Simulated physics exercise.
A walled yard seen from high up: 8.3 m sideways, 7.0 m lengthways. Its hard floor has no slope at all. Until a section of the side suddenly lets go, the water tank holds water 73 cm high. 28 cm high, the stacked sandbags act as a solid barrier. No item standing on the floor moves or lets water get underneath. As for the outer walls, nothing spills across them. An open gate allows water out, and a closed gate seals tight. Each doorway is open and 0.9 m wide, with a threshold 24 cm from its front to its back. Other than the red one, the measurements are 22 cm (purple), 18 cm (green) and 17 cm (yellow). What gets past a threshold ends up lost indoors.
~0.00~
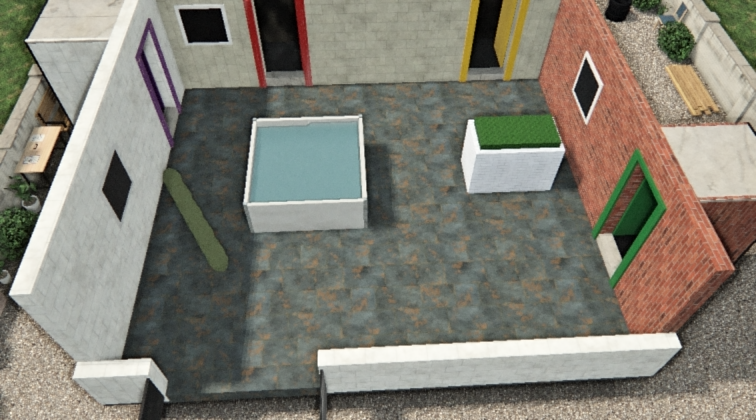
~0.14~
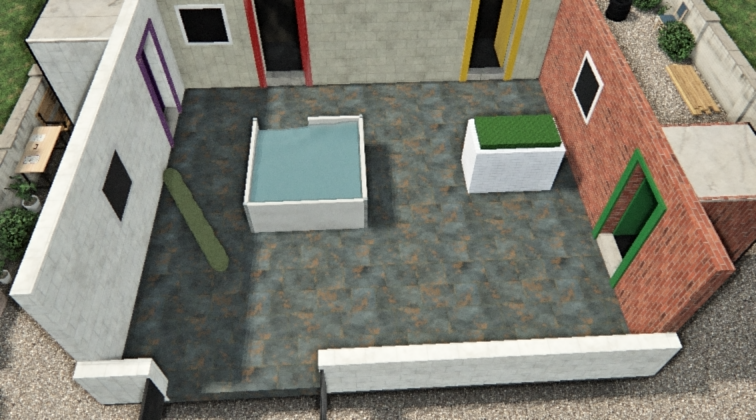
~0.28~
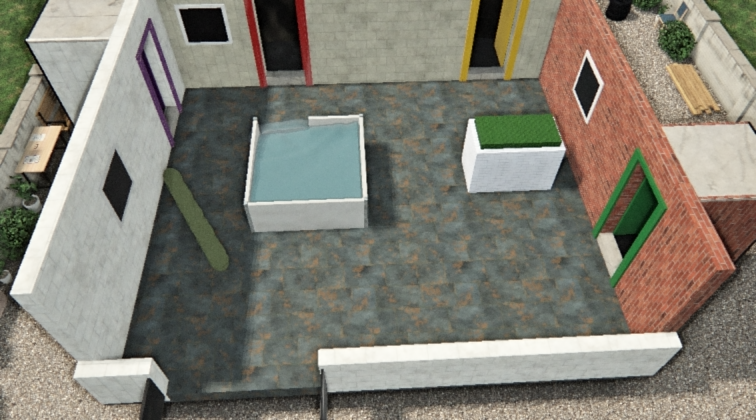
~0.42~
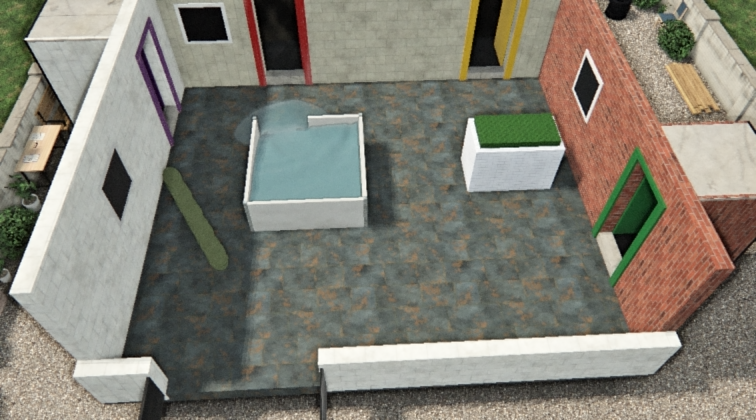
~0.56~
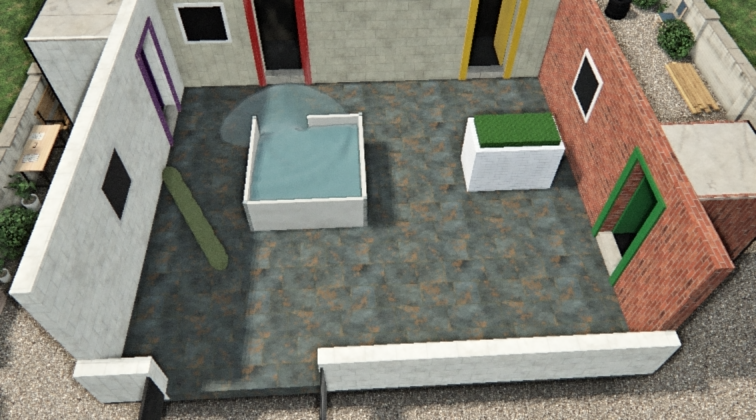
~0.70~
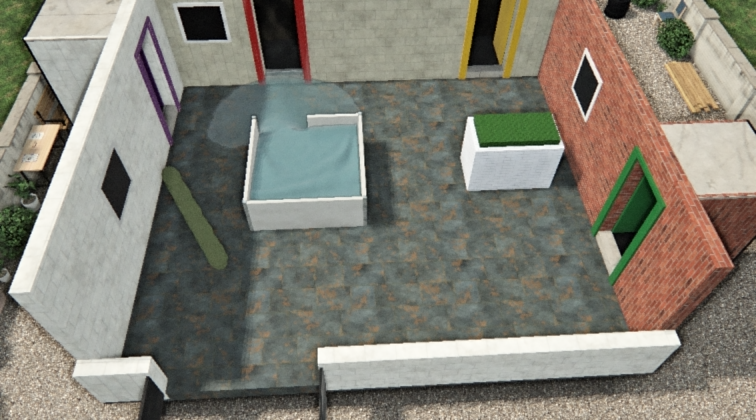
Water moves in a walled yard seen from high above, at first lying still inside a pale, square tank left of centre. Around it are a purple doorway on the left, red and yellow ones at the back, a green one in the brick wall on the right, a long green barrier and a white block topped with green. Part of the tank's far side opens and water pours out, fanning across the dark floor to the red doorway, while the camera stays still.
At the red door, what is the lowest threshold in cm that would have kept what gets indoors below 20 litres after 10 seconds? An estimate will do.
Somewhere near 36 cm.
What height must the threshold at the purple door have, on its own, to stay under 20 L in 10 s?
Purple would need about 16 cm on its own.
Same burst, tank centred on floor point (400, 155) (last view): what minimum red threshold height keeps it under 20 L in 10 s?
It must be around 11.5 cm tall.
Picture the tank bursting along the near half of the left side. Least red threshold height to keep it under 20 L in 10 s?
In that case about 8.5 cm.
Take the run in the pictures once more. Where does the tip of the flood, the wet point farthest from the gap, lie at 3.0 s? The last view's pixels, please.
I'd put the front's tip around (531, 80).
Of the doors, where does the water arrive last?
Last in order comes the green door.
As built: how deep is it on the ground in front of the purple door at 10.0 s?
A ruler would read roughly 9.5 cm.
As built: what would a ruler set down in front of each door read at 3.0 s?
Red door 29 cm, purple door 20 cm, green door 0 cm, yellow door 4 cm.
After 1.4 s water covers 15 % of the floor, deepest (42 cm) near (274, 143); 40 cm at the red door, 45 litres in over its 23 cm threshold.
After 3.0 s water covers 30 % of the floor, deepest (34 cm) near (191, 90); 29 cm at the red door, 155 litres in over its 23 cm threshold.
After 10.0 s water covers 80 % of the floor, deepest (14 cm) near (243, 190); 13 cm at the red door, 166 litres in over its 23 cm threshold.
At the red door as built, the water arrived by 0.6 s and peaked near 43 cm at 1.6 s.
Run again over the same 10 s with other heights there, 43 litres in over 32.5 cm, 0 litres over 44.5 cm. The limit of 20 litres is kept from about 36 cm up.
